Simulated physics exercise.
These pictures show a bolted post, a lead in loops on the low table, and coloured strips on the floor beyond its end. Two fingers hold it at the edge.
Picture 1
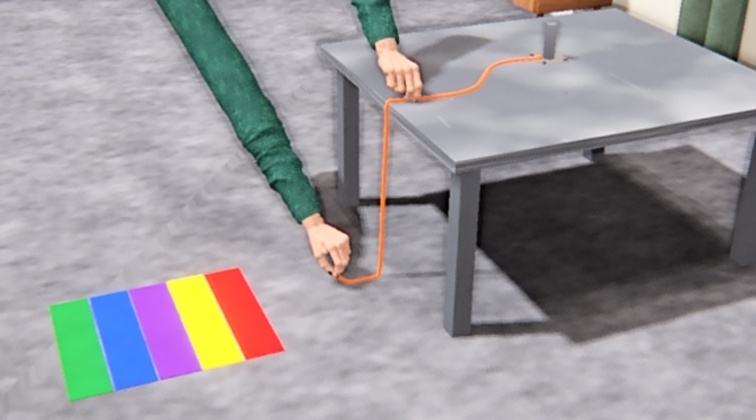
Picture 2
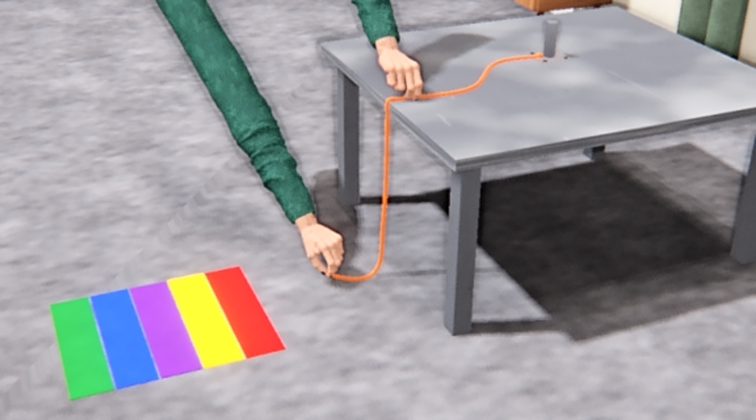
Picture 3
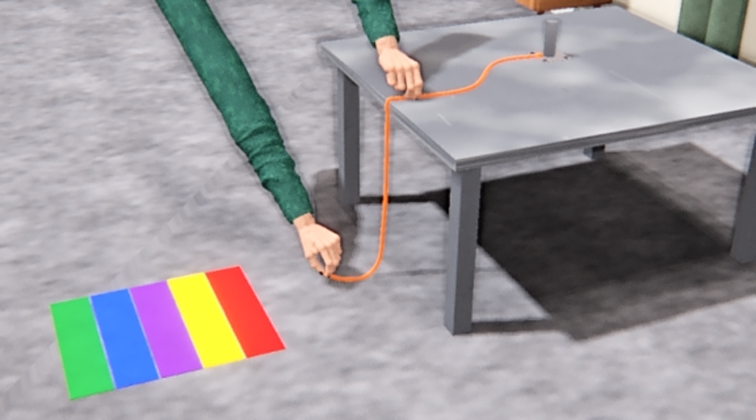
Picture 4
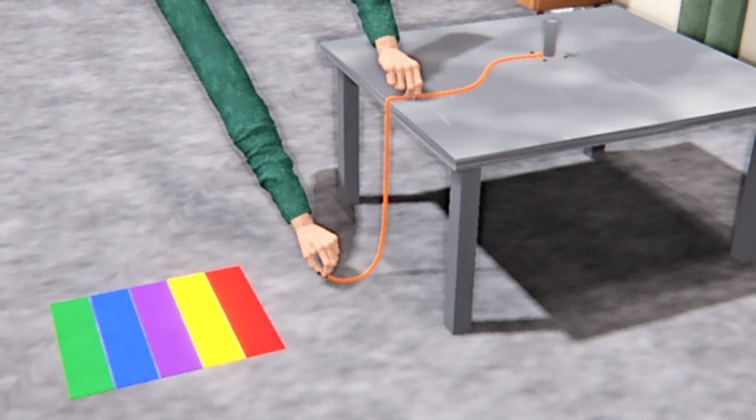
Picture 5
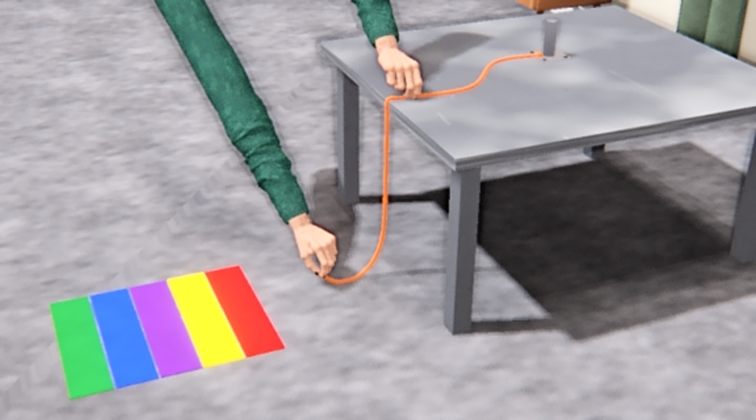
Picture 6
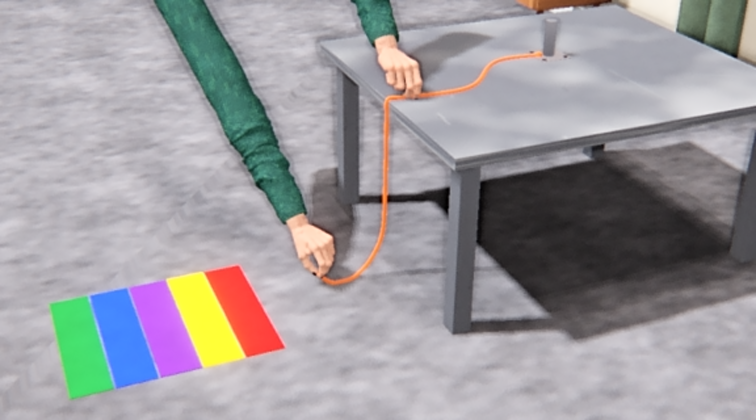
A hand slowly draws the orange cord's end slightly left across the grey floor.
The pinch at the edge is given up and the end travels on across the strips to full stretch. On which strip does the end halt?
The end stops over the yellow strip.
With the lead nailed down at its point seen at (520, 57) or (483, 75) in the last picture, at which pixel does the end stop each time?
The places are (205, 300) and (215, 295).
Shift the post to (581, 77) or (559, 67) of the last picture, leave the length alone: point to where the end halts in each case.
About (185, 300) and (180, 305).
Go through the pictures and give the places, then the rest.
The first frame shows end (335, 273); red (257, 338); yellow (216, 348); purple (175, 357); blue (131, 367); green (87, 377).
The second frame shows end (328, 273); lead through (512, 59) (483, 79) (434, 96) (387, 130) (385, 198) (380, 262).
The third frame shows end (325, 273).
The fourth frame shows end (323, 274); lead through (512, 59) (483, 78) (434, 95) (387, 129) (386, 198) (376, 262).
The fifth frame shows end (321, 274).
The sixth frame shows end (319, 274); lead through (512, 58) (482, 78) (434, 95) (387, 129) (385, 197) (370, 260).
Early on, end near (266, 285); short of the strips.
Midway, end near (226, 294); over red.
At the end of the slack, end near (202, 299); over yellow. It gets as far as the yellow strip.
